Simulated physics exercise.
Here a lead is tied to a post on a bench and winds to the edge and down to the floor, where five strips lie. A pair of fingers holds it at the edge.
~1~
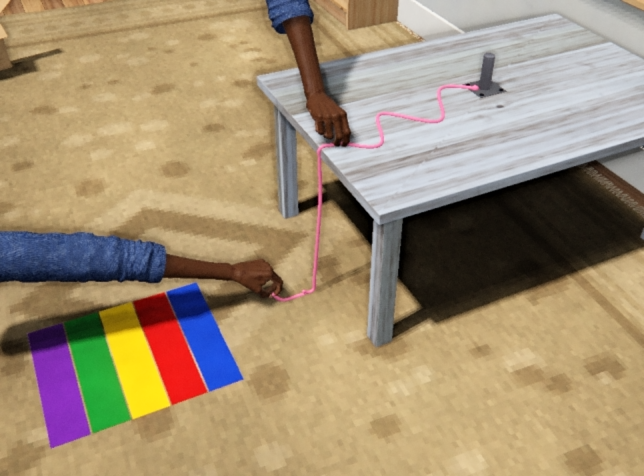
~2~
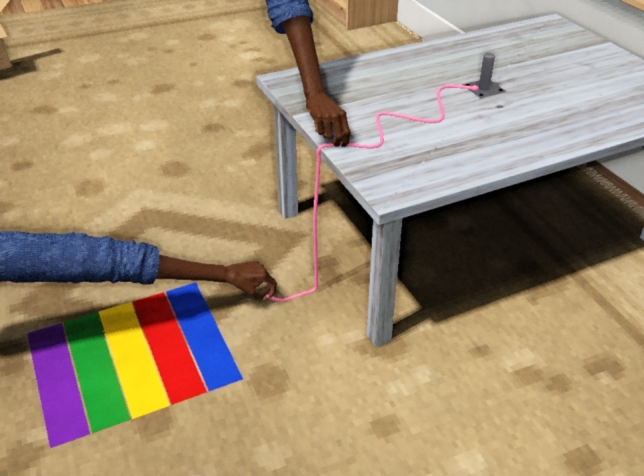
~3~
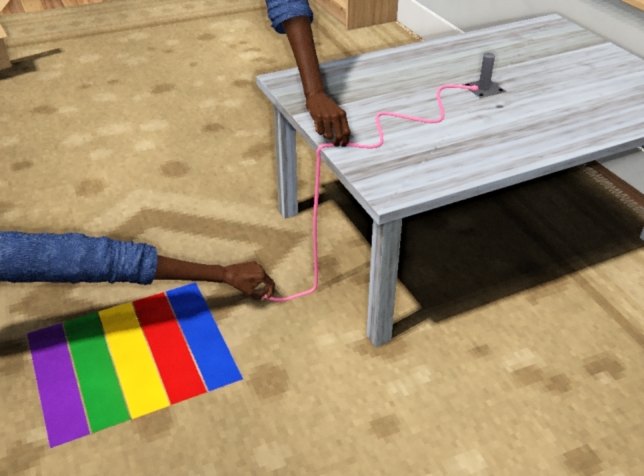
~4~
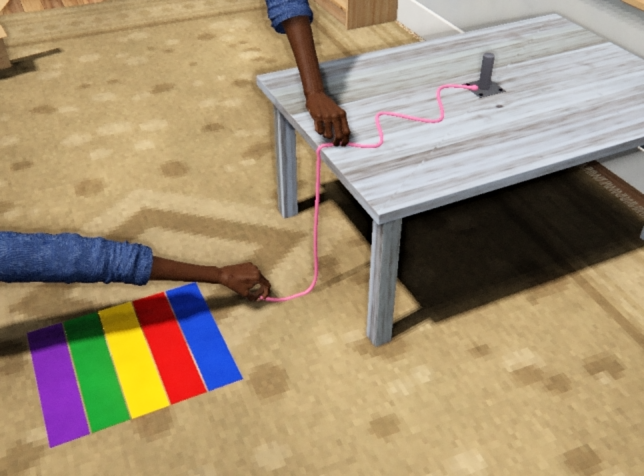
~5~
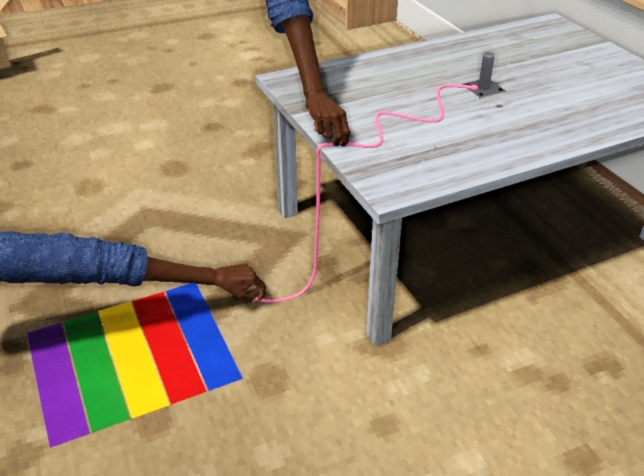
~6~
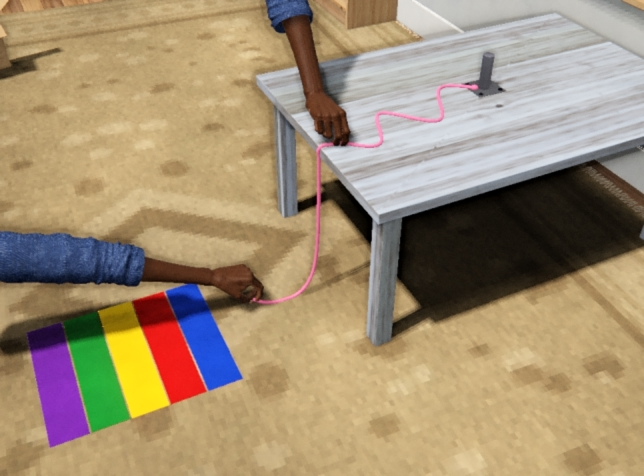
In the video, one hand holds a pink cord at the edge of a gray table, where it winds from a post, while another hand near the floor draws the cord's end slightly left beside five colored strips.
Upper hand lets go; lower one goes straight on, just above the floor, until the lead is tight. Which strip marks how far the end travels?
The purple strip.
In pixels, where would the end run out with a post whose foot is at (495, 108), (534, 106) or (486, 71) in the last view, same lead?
Try by try: (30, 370), (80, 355) and (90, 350).
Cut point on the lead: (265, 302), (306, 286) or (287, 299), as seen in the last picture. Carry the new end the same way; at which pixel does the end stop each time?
About (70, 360) first, then about (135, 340), and finally about (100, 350).
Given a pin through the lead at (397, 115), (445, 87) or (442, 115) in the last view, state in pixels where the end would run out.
First near (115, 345), then near (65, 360), then near (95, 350).
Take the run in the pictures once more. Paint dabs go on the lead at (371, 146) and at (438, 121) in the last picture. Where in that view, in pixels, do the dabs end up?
Result - first point (285, 171), second point (394, 118).
Soon after, end near (132, 339); over yellow.
Then, end near (83, 354); over green.
At full stretch, end near (52, 364); over purple. The purple one.
